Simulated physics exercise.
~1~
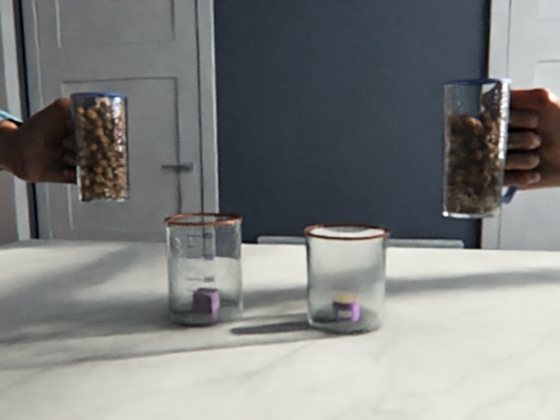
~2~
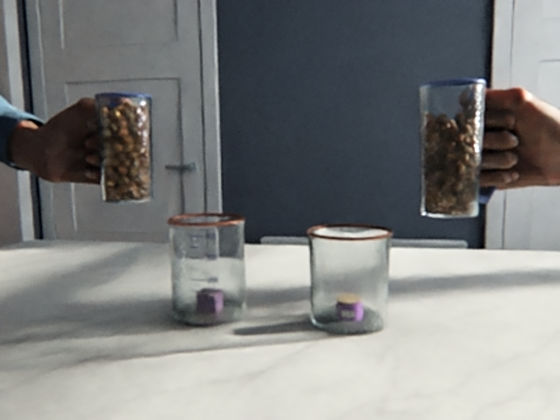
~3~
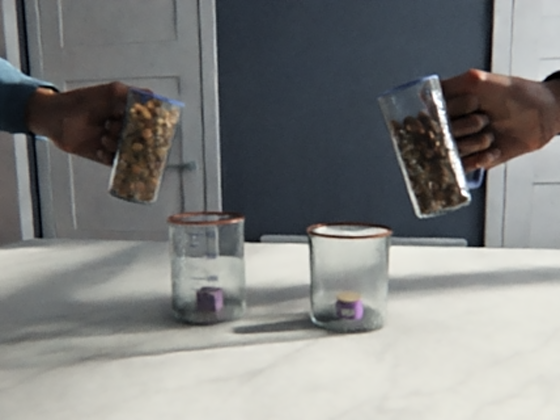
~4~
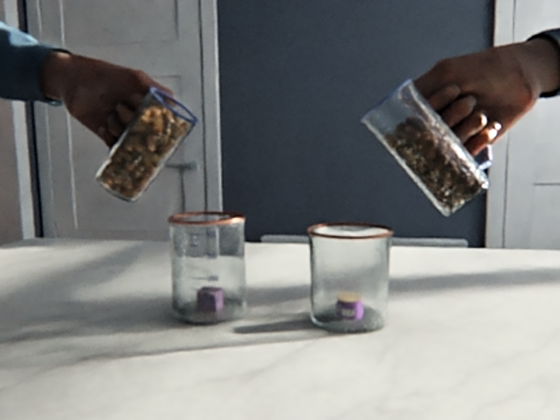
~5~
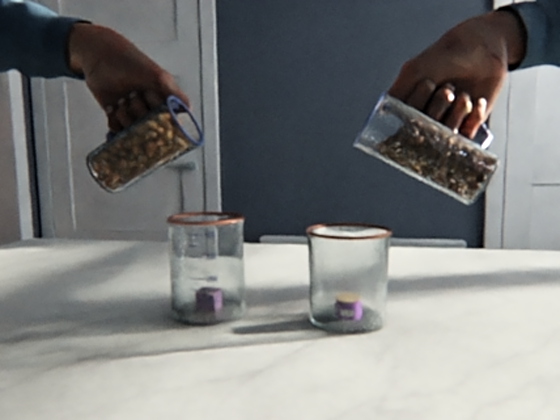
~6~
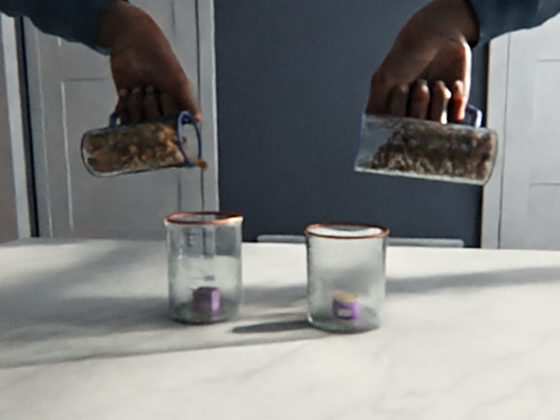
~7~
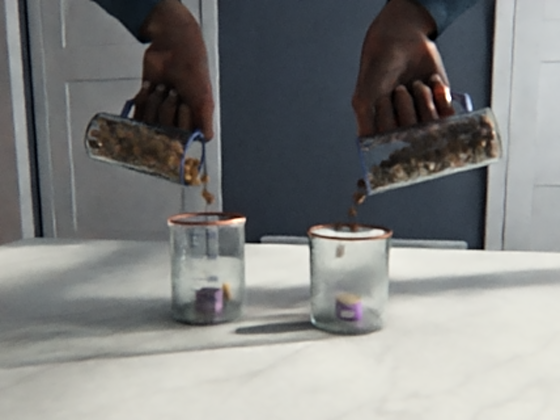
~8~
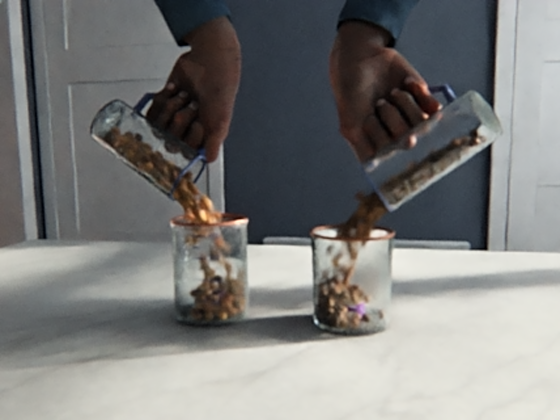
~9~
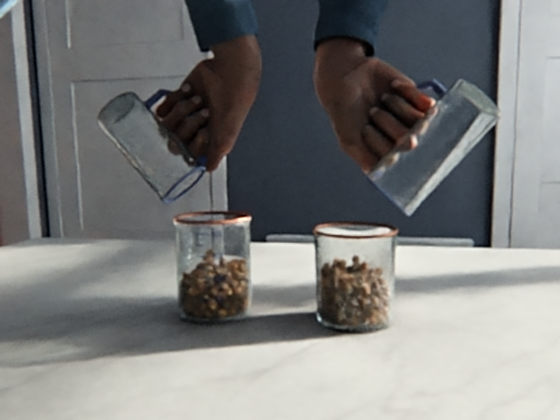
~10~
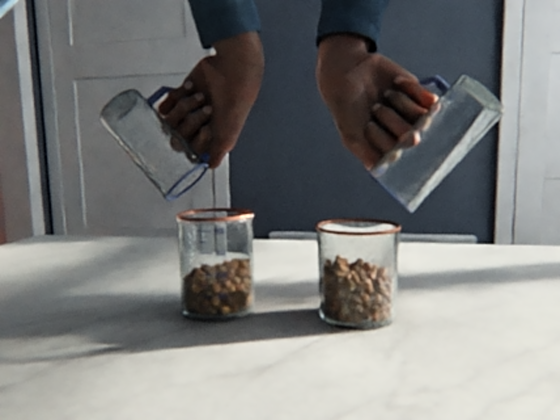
In this clip, two hands tip clear cups of brown, pebble-like pieces over two glass containers, each holding a small purple object. The pieces pour in until both cups are empty, leaving the containers about half full and the objects covered.
